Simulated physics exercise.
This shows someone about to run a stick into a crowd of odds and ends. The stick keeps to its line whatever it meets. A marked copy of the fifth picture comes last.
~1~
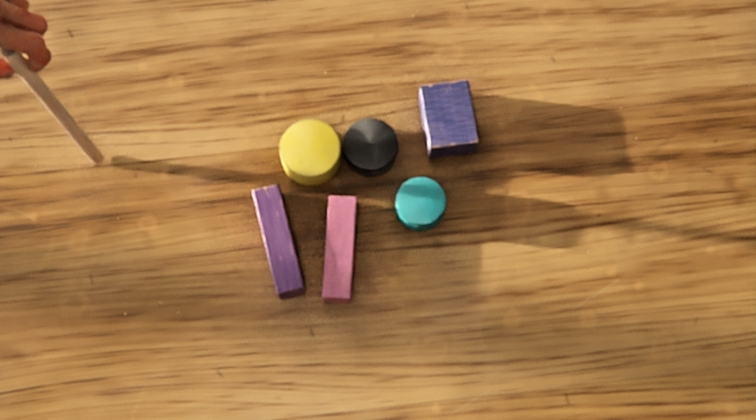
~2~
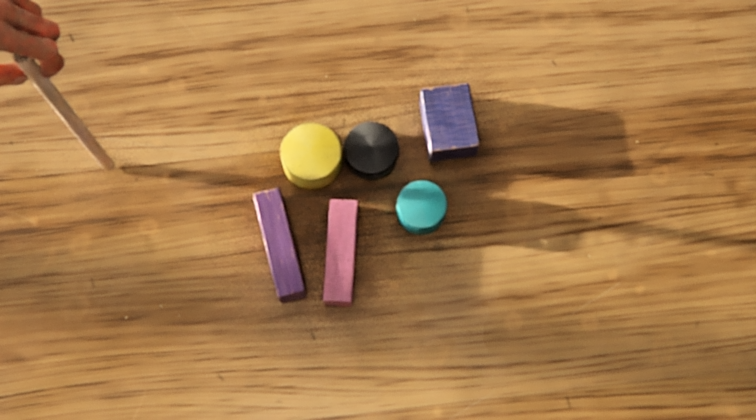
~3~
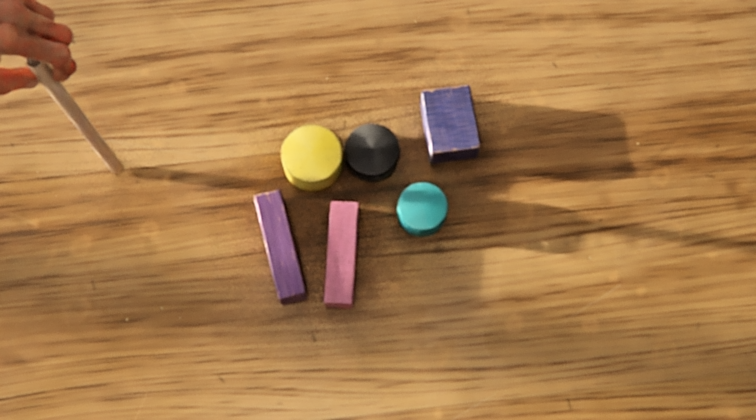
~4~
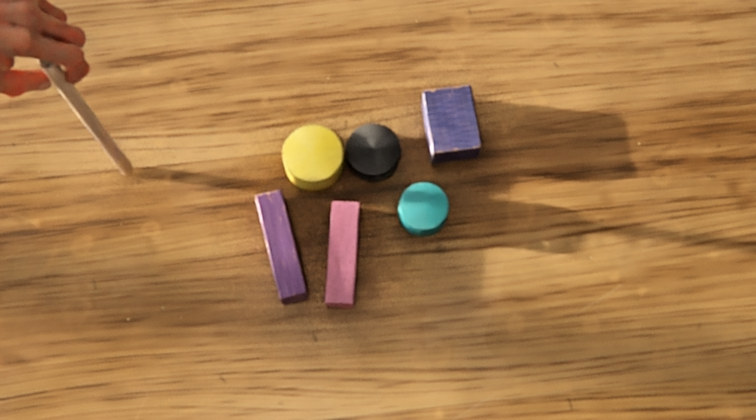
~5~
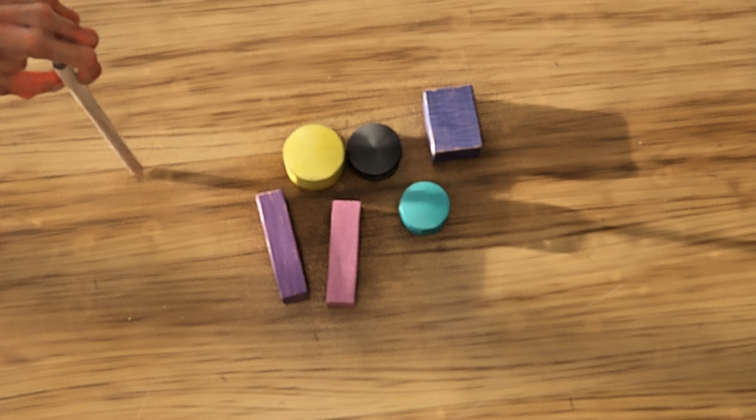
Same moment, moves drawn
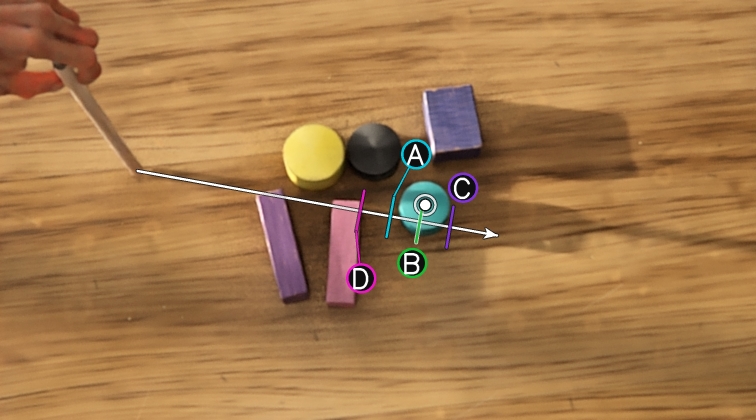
A hand holding a thin stick at upper left, moving it slightly rightward on a wooden surface while coloured tins and blocks stay still.
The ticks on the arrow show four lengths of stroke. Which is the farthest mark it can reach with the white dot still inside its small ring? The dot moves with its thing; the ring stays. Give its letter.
At A, and not beyond.
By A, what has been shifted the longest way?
The pink bar has gone farthest.
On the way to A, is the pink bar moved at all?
Yes.
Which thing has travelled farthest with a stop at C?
It is the turquoise tin.
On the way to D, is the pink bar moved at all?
Yes.
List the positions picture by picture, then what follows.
Yellow tin (311, 152); turquoise tin (421, 204); purple bar (280, 242), in the first picture.
Purple bar (280, 245); black tin (372, 151), in the second picture.
Pink bar (342, 254); blue block (449, 125), in the third picture.
Yellow tin (313, 158); turquoise tin (423, 209), in the fourth picture.
Purple bar (283, 246); black tin (375, 152); pink bar (344, 254), in the fifth picture.
On the marked copy, A at (391, 216); B at (420, 222); C at (450, 227); D at (360, 211); the arrow from (138, 171) to (497, 235); the white dot at (425, 205).
Following A. Soon after the start, foot of the stick (228, 188).
Later, foot of the stick (319, 204); purple bar (290, 256).
In the end, foot of the stick (391, 216); pink bar (368, 264); purple bar (290, 256); the dot is still in its ring.
As for the rest, B shifts the dotted thing to (449, 206); C shifts the dotted thing to (469, 200); D keeps the dot in but is short.
